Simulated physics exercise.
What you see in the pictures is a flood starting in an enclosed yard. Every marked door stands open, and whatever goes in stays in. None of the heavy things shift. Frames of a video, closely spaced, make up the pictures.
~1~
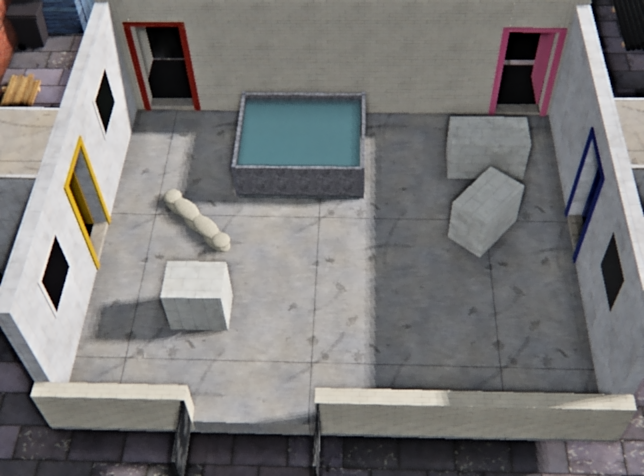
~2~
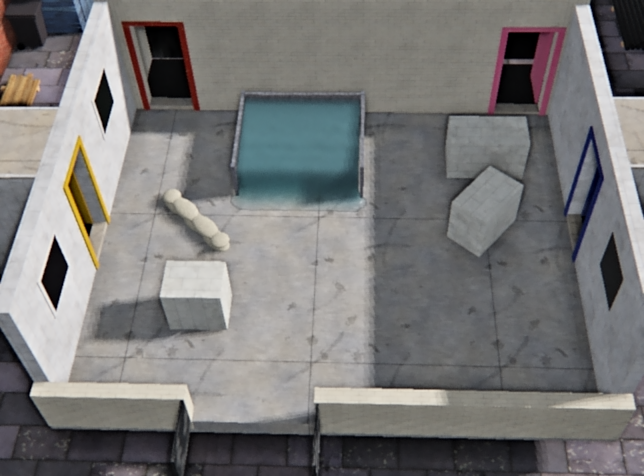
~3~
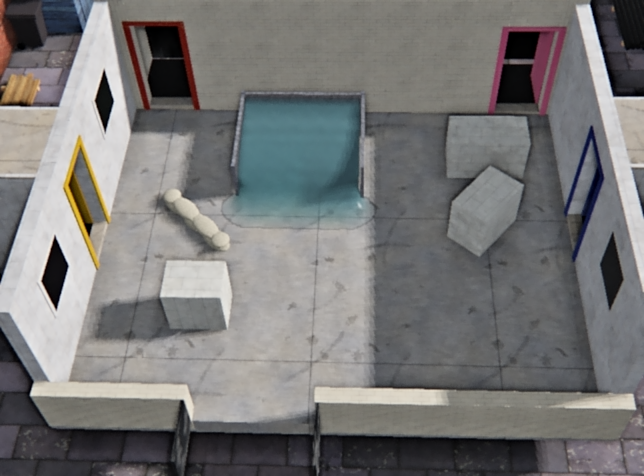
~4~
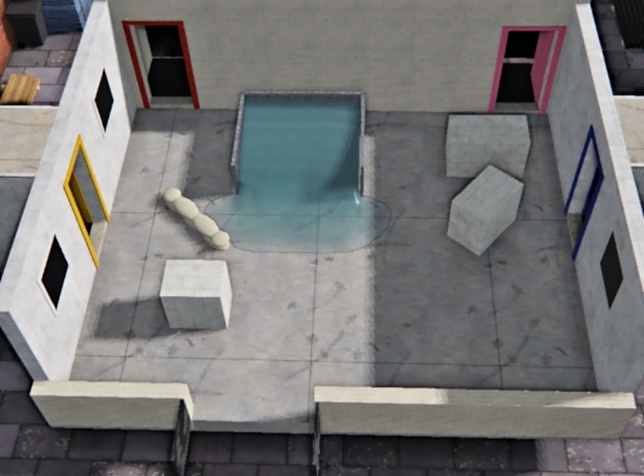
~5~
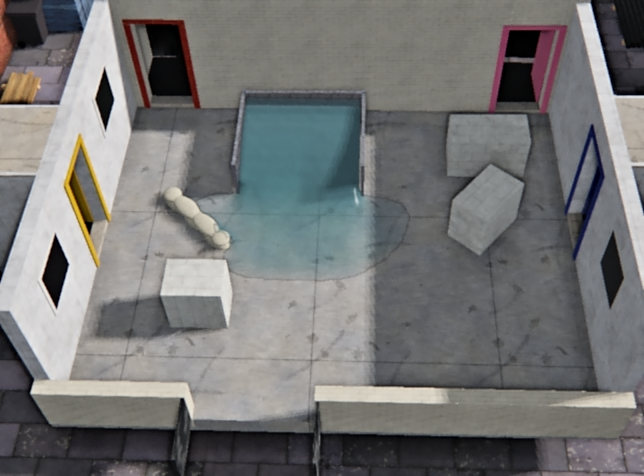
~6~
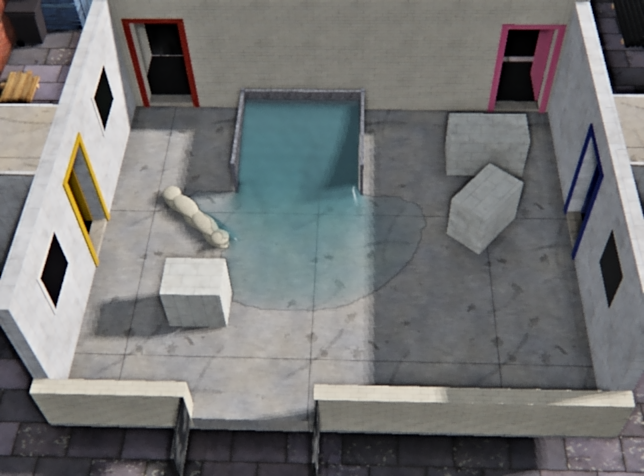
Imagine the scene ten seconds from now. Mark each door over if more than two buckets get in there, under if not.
Yellow door - under; red door - under; pink door - over; blue door - under.
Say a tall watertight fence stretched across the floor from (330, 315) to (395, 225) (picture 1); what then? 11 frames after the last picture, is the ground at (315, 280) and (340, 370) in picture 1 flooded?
As listed: Under water, wet.
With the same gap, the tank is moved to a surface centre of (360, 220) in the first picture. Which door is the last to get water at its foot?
That would be the door marked red.
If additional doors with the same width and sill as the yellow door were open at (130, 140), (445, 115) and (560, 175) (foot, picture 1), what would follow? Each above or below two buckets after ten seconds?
Log: Door one misses the mark; door two misses the mark; door three misses the mark.
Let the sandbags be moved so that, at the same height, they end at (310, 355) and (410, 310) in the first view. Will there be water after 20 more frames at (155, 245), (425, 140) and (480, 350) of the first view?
In order - swamped; unaffected; swamped.
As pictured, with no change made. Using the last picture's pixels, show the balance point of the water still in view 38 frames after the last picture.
Near (382, 272).
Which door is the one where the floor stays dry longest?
Result: The pink door.
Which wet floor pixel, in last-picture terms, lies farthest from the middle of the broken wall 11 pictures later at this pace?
Somewhere about (506, 412).
A moment on, water covers 35 % of the floor; the yellow door not reached, the red door not reached, the pink door not reached, the blue door not reached.
Next, water covers 45 % of the floor; the yellow door not reached, the red door not reached, the pink door not reached, the blue door not reached.
Then, water covers 60 % of the floor; the yellow door wet at the sill, nothing in, the red door wet at the sill, nothing in, the pink door not reached, the blue door not reached.
Later, water covers 75 % of the floor; the yellow door wet at the sill, nothing in, the red door wet at the sill, nothing in, the pink door not reached, the blue door wet at the sill, nothing in.
In the end, water covers 90 % of the floor; the yellow door wet at the sill, nothing in, the red door wet at the sill, nothing in, the pink door over two buckets in, the blue door under two buckets in.
